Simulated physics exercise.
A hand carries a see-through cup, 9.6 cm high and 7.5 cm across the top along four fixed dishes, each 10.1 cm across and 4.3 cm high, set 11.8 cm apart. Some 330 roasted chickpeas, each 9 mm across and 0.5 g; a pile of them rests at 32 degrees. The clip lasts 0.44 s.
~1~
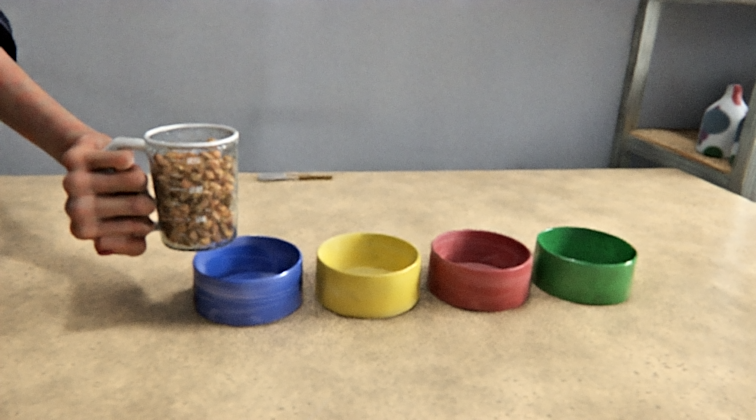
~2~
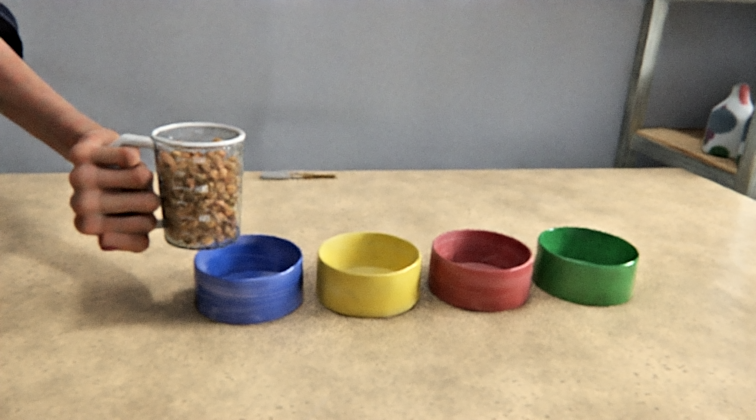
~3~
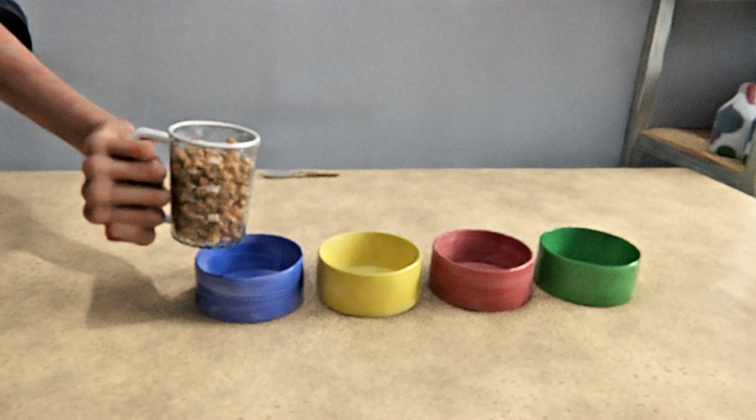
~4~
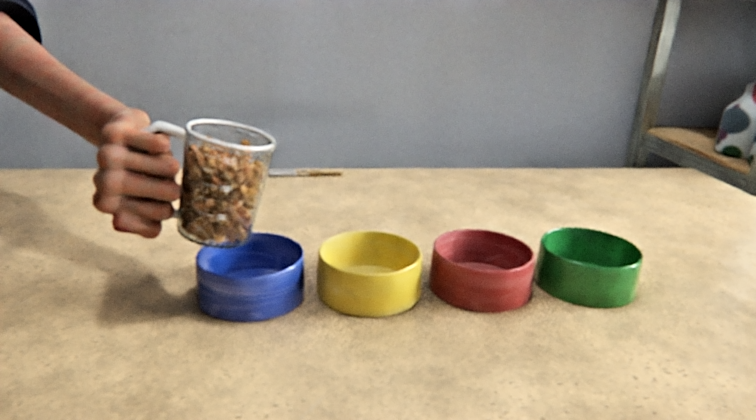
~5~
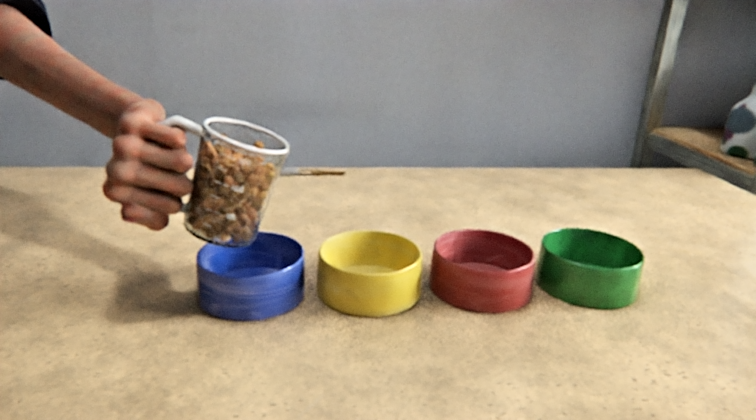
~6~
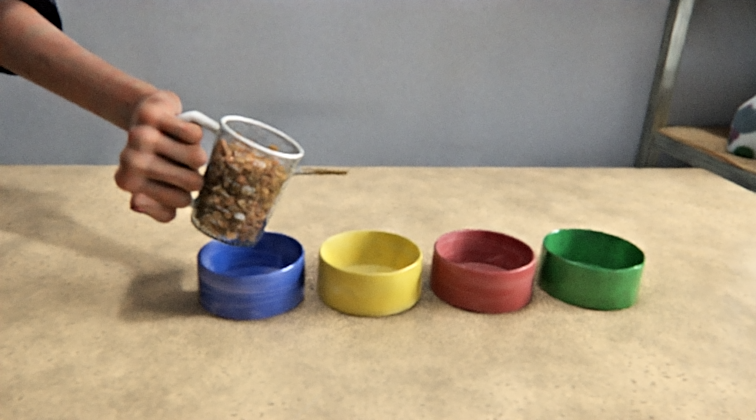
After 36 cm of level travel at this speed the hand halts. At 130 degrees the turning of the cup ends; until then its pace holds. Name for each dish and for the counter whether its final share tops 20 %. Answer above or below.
Red: Above, blue: Below, green: Below, yellow: Below, counter: Below.
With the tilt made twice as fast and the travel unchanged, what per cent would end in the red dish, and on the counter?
Then: Red 0; counter 0.
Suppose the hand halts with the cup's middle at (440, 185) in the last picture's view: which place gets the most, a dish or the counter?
Most goes to: Red.
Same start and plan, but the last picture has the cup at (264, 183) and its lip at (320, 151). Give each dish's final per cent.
Red 10, blue 0, green 90, yellow 0.
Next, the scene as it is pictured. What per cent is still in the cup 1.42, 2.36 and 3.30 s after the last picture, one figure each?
About 70, 0, 0.
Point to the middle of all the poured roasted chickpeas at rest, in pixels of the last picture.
Around (477, 267).
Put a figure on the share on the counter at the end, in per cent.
Some 10 per cent.
Then, 1.42 s after the last picture, tilt 112 degrees; cup holds 70 %, red 20 %.
Then, 2.36 s after the last picture, tilt 130 degrees; cup holds 0 %, red 90 %.
Then, 3.30 s after the last picture, tilt 130 degrees; cup holds 0 %, red 90 %.
In the end, red 90 %, blue 0 %, green 0 %, yellow 0 %, counter 10 %.
